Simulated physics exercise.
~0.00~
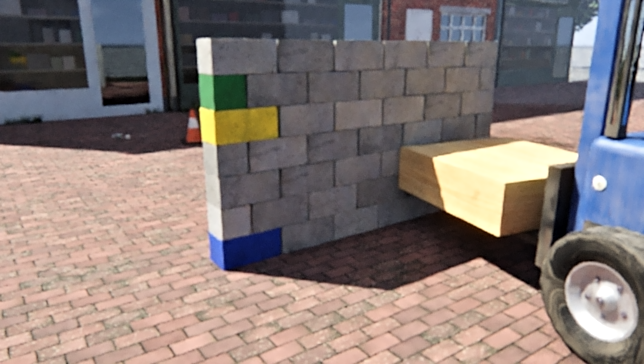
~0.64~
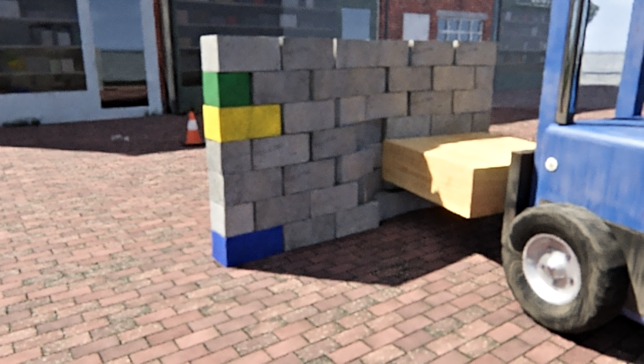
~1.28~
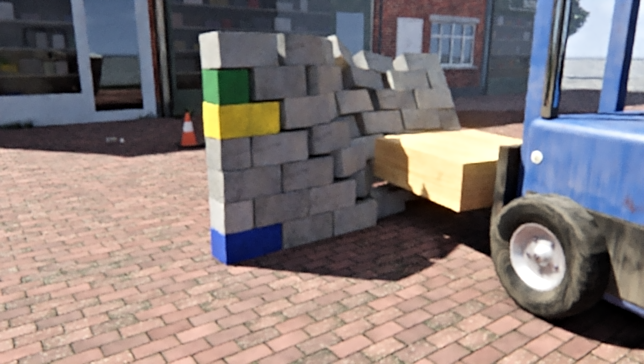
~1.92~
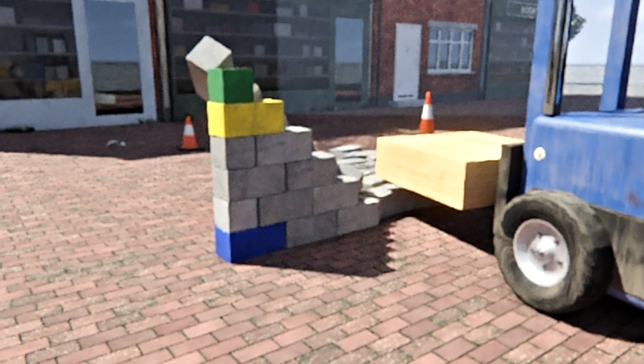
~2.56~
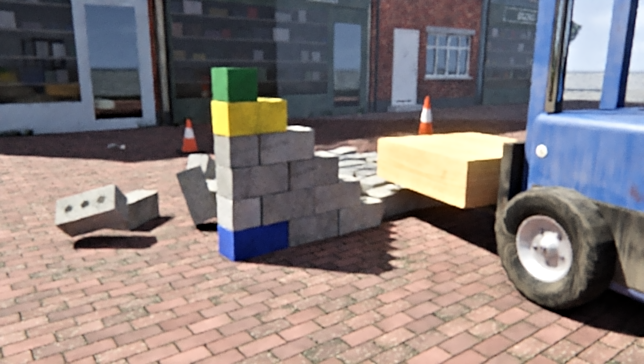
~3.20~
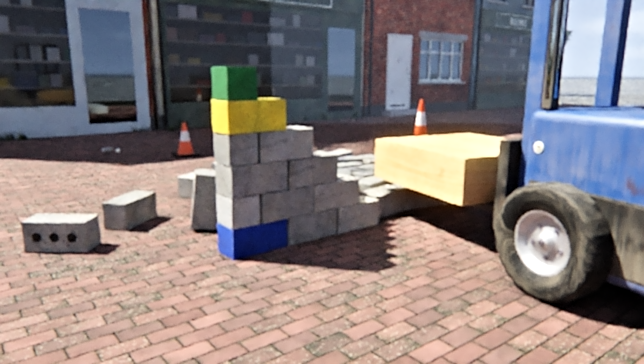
A blue lift truck on the right pushes a pale wooden case into a free-standing grey block wall on a sunlit brick-paved yard, seen from a drifting view with shopfronts and an orange cone behind. Green and yellow blocks mark the wall's left end, with a blue one at its foot. The case presses in, and the wall's right side buckles and leans back. The upper rows then collapse behind, while a few blocks tumble beyond the left end. The truck stops, leaving a stepped stub standing, with the green block still on top above the yellow.
